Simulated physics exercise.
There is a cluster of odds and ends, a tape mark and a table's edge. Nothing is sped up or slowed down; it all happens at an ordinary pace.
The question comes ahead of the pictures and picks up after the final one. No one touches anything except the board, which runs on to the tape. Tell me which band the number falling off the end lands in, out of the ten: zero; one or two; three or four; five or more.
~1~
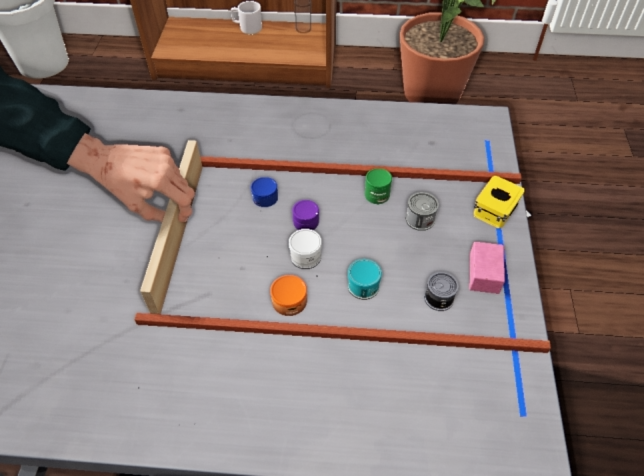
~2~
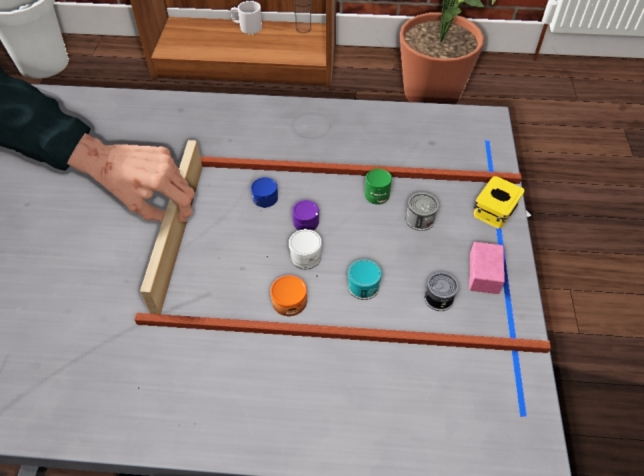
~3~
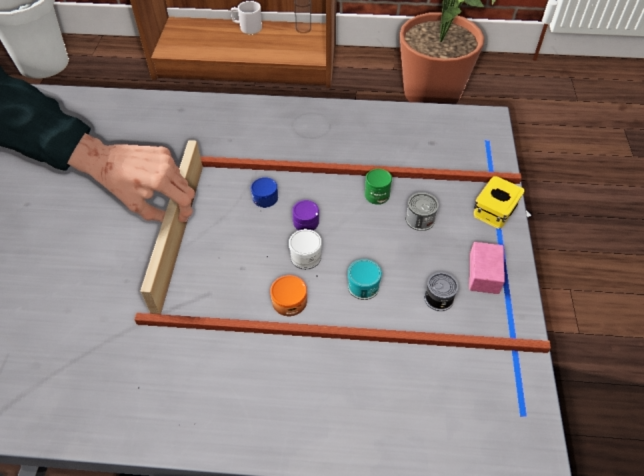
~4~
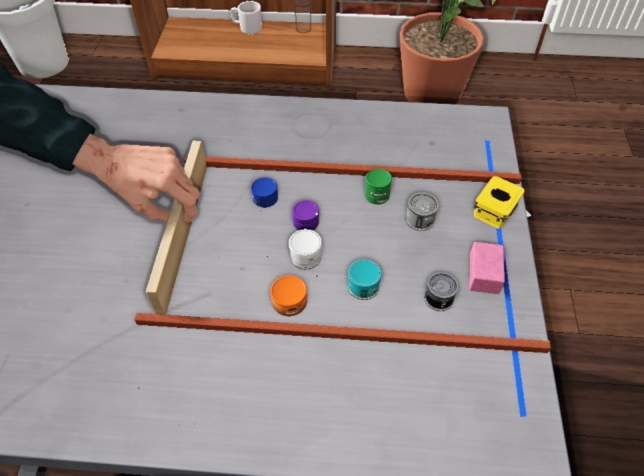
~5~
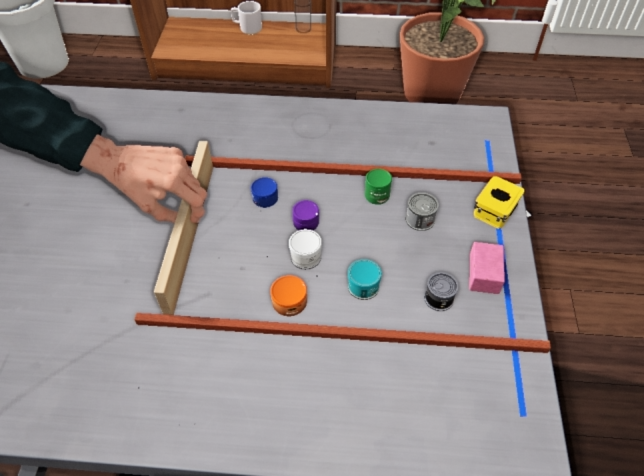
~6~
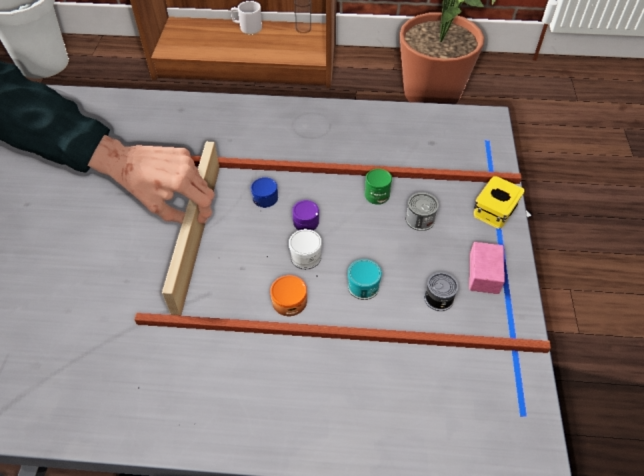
Pieces going over the end will number three or four.
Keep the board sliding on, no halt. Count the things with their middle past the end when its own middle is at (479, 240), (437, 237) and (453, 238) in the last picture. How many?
The counts are 0, 0 and 0, in that order.
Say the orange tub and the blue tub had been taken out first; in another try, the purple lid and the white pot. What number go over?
Result: 2 in the first case, with 2 in the second.
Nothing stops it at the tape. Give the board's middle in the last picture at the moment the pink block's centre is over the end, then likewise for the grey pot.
For the pink block, about (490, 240); for the grey pot, about (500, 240).
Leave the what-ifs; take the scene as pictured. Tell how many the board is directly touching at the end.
It ends up touching 6.
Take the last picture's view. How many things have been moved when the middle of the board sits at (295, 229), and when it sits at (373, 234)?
Tally: First 4; then 6.
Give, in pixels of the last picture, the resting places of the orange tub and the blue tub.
One is at about (532, 322), the other at about (511, 208).
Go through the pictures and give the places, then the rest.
In the first picture, yellow case (498, 203); pink block (487, 268); black pot (441, 292); board (175, 222); tape (502, 255).
In the second picture, pink block (487, 268); purple lid (306, 217).
In the third picture, black pot (441, 292); board (175, 222).
In the fourth picture, yellow case (498, 203); white pot (306, 250).
In the fifth picture, pink block (487, 268); blue tub (265, 193).
In the sixth picture, yellow case (498, 203); pink block (487, 268); black pot (441, 292); board (194, 223); tape (502, 255).
Early on, none off yet; yellow case at rest near (498, 203); pink block at rest near (487, 268); black pot at rest near (441, 292).
Finally, the number that fall off is three or four; lost, grey pot, black pot, pink block and yellow case.
